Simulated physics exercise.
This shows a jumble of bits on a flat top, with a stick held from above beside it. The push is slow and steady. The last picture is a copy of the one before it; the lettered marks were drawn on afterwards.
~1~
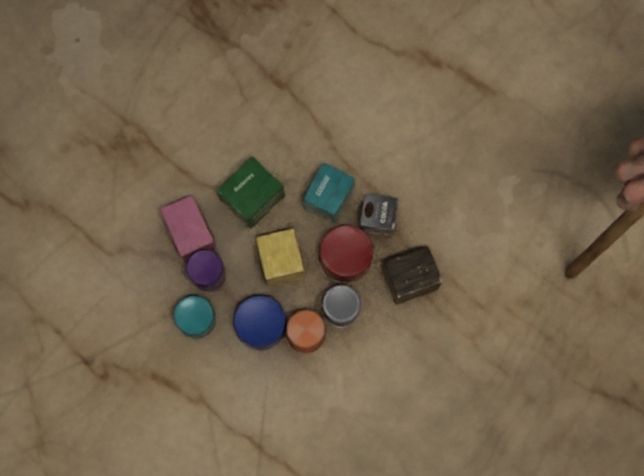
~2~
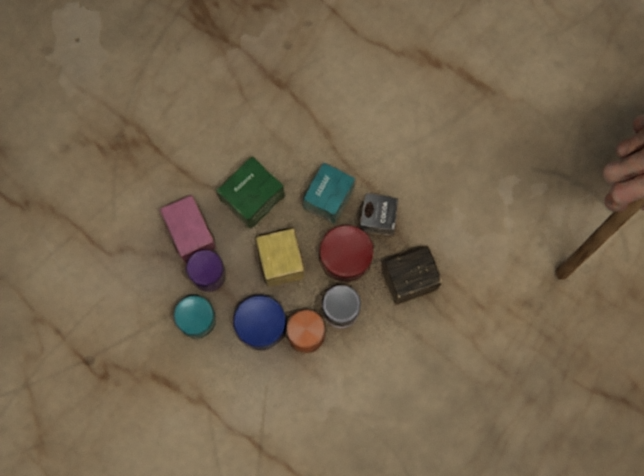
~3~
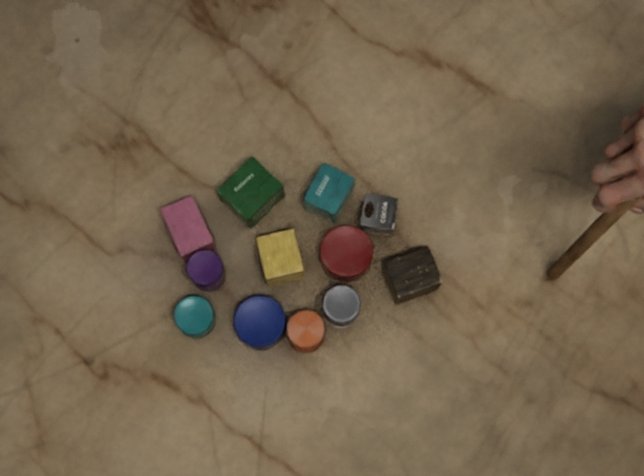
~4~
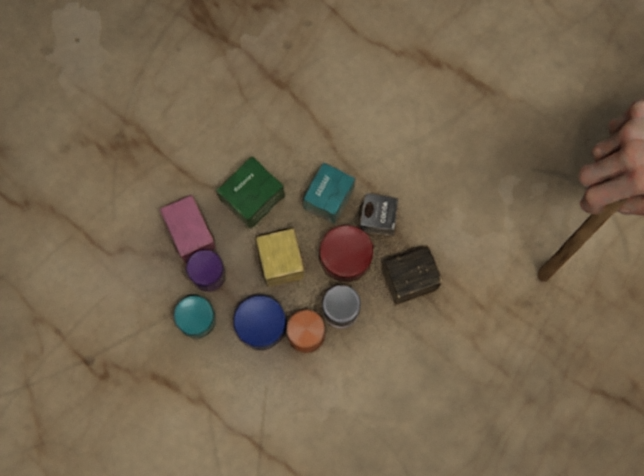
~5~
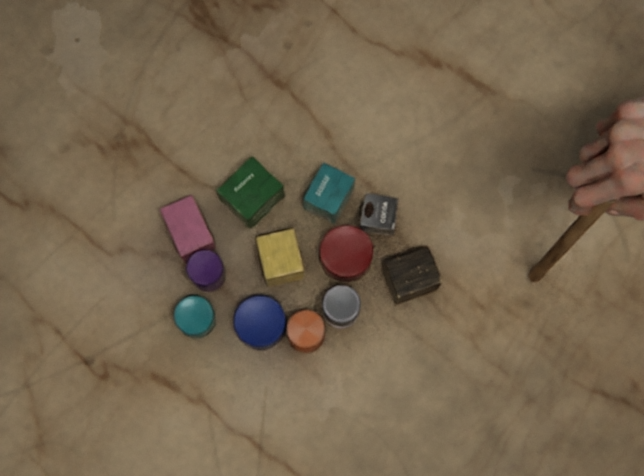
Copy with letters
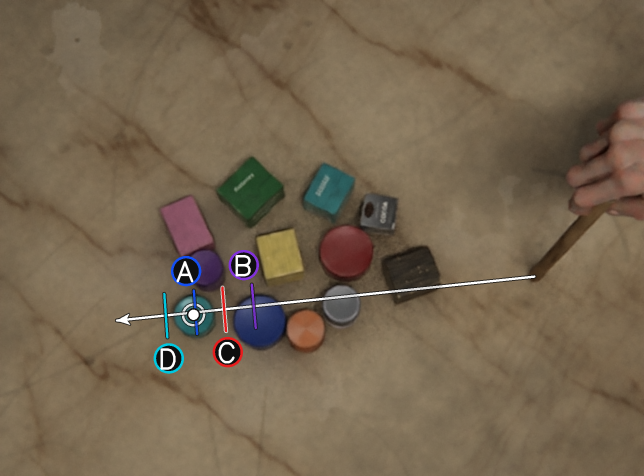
On a mottled brown surface, a hand slowly moves a stick left toward clustered, motionless objects.
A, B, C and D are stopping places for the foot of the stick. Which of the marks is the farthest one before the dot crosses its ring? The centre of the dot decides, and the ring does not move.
Mark C.
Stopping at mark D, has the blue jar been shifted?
Yes.
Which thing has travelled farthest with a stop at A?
The black block has gone farthest.
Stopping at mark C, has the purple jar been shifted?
No.
On the marked copy, A at (195, 312); B at (254, 306); C at (224, 309); D at (166, 316); the arrow from (534, 277) to (117, 321); the white dot at (193, 315).
Following C. Soon after the start, foot of the stick (425, 289); black block (396, 273).
Later, foot of the stick (314, 301); black block (335, 265); red jar (301, 222).
In the end, foot of the stick (224, 310); black block (335, 265); red jar (301, 222); the dot is still in its ring.
As for the rest, A shifts the dotted thing to (174, 326); B keeps the dot in but is short; D shifts the dotted thing to (157, 338).
